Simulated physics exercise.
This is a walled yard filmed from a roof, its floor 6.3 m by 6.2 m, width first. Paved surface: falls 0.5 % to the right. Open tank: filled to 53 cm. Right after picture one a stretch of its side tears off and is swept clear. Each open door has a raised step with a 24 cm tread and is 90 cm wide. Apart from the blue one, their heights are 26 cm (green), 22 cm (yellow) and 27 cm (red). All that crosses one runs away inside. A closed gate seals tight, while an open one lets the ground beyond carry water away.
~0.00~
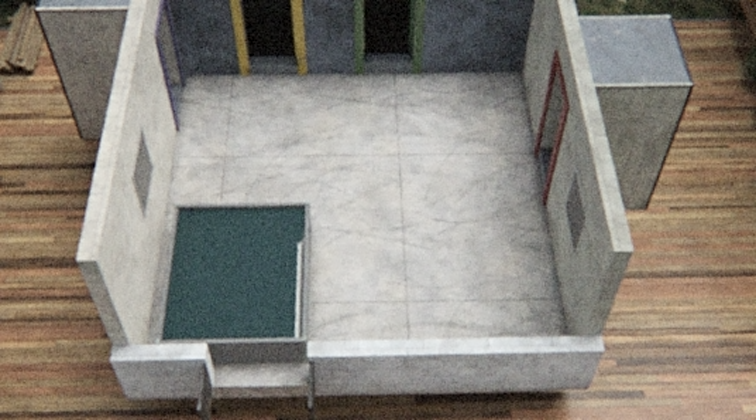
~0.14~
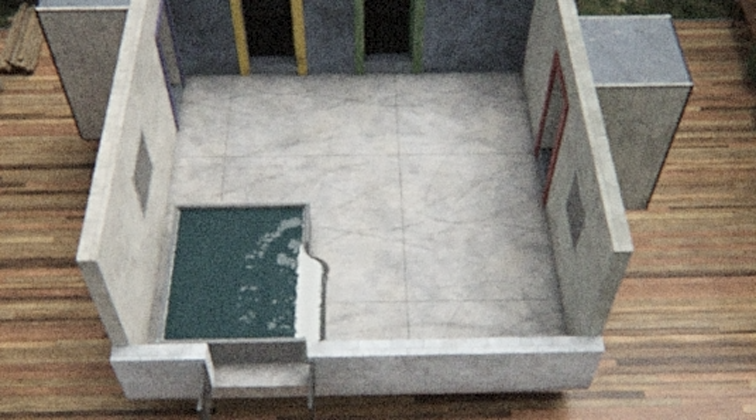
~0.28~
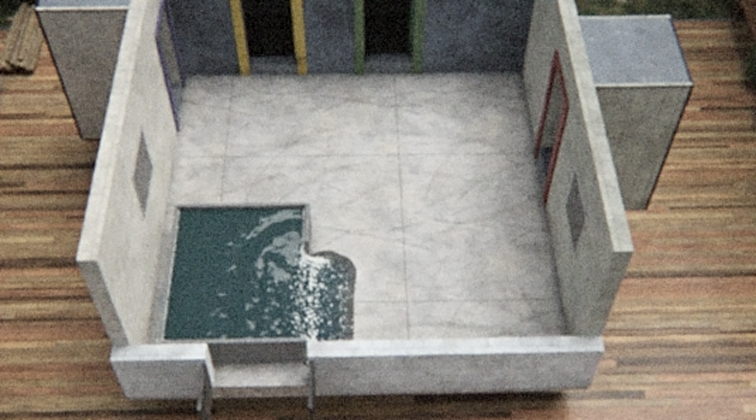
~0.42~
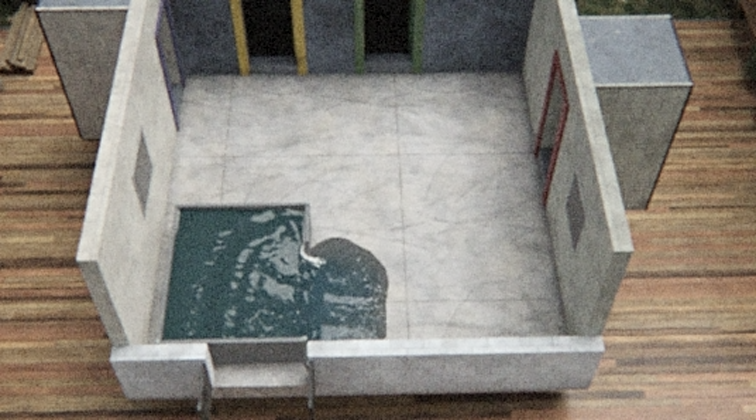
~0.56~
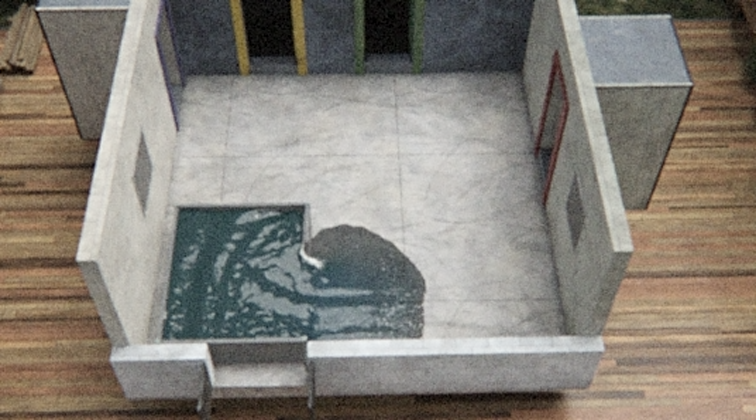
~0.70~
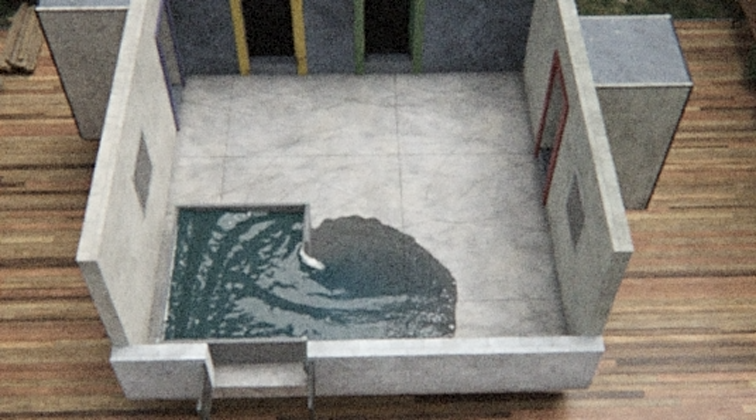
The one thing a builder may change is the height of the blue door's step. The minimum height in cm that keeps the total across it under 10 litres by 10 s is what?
It is close to 10 cm.
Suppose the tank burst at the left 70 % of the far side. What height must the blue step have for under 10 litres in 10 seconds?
Estimate: Near 24 cm.
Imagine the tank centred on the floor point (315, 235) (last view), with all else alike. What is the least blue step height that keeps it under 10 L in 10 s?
7.5 cm, give or take.
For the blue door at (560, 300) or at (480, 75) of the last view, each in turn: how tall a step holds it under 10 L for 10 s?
Roughly 31 and 19 cm.
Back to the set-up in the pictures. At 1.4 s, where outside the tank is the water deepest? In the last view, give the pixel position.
(318, 327).
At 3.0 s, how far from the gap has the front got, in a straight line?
Around 5.6 m from the gap.
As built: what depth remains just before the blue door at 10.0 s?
A ruler would read roughly 11.5 cm.
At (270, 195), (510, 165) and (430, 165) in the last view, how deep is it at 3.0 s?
In that order: 0, 8 and 1 cm.
After 1.4 s water covers 30 % of the floor, deepest (28 cm) near (318, 327); it has not reached the blue door.
After 3.0 s water covers 35 % of the floor, deepest (36 cm) near (561, 354); it has not reached the blue door.
After 10.0 s water covers 95 % of the floor, deepest (12 cm) near (194, 84); 12 cm at the blue door, 2 litres in over its 12 cm step.
At the blue door as built, the water arrived by 6.6 s and peaked near 14 cm at 8.4 s.
Run again over the same 10 s with other heights there, 19 litres in over 9 cm, 2 litres over 12 cm. The limit of 10 litres is kept from about 10 cm up.
